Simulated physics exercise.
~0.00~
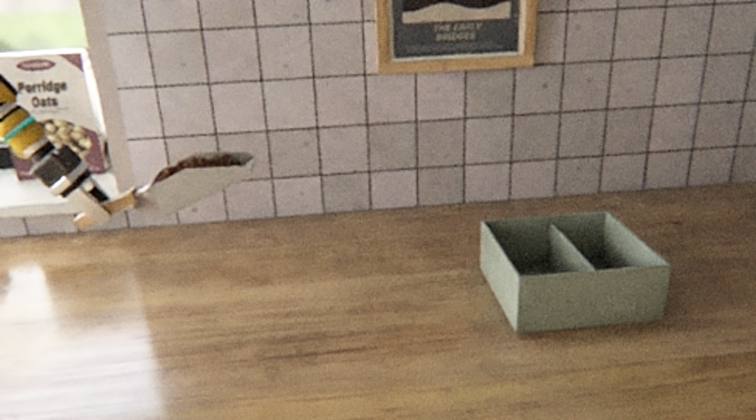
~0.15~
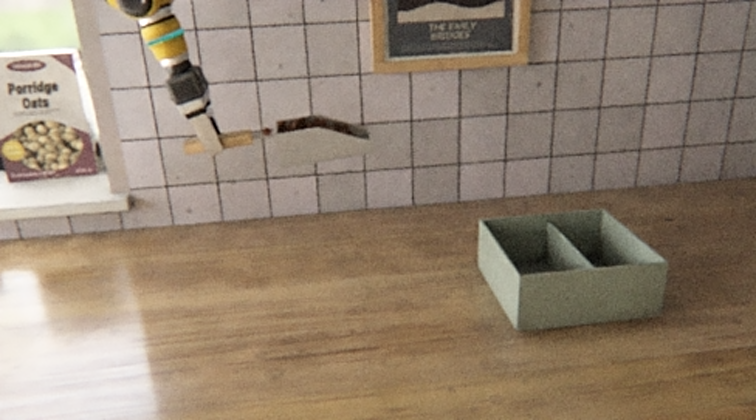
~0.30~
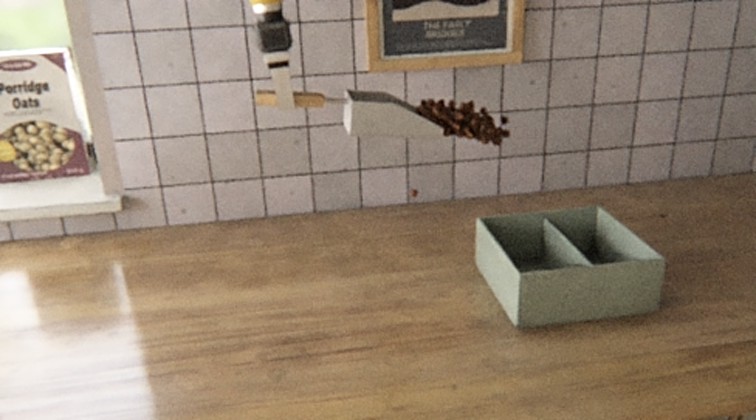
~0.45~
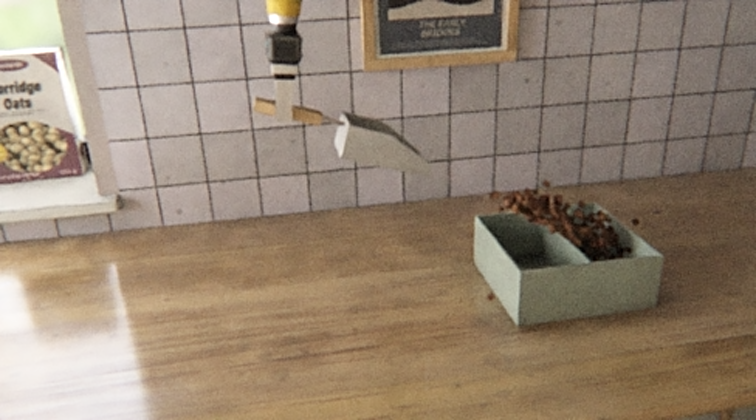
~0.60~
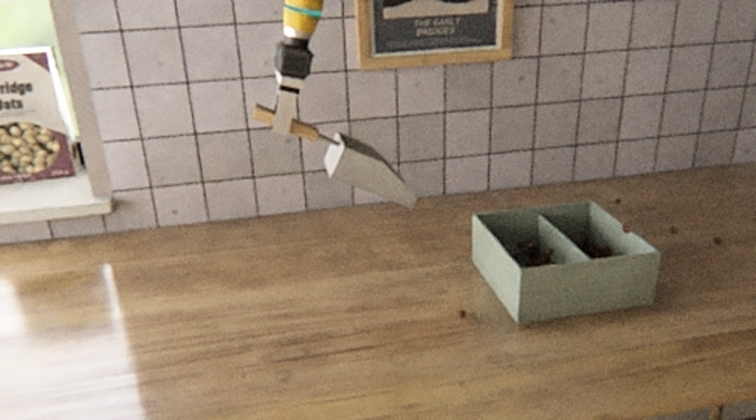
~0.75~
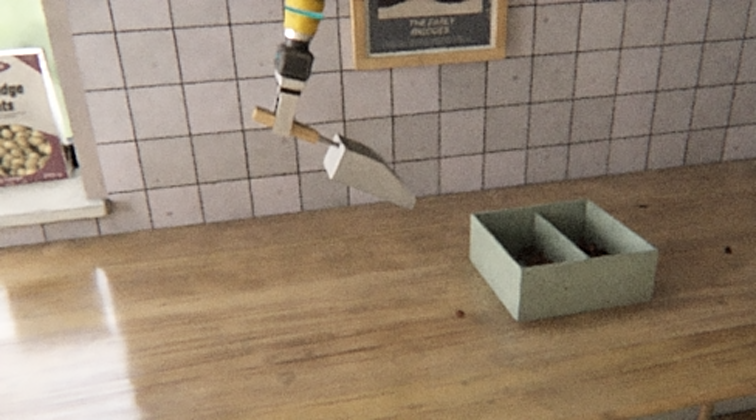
A robot arm swings a scoop right and tips brown pellets into a divided green box, spilling a few.
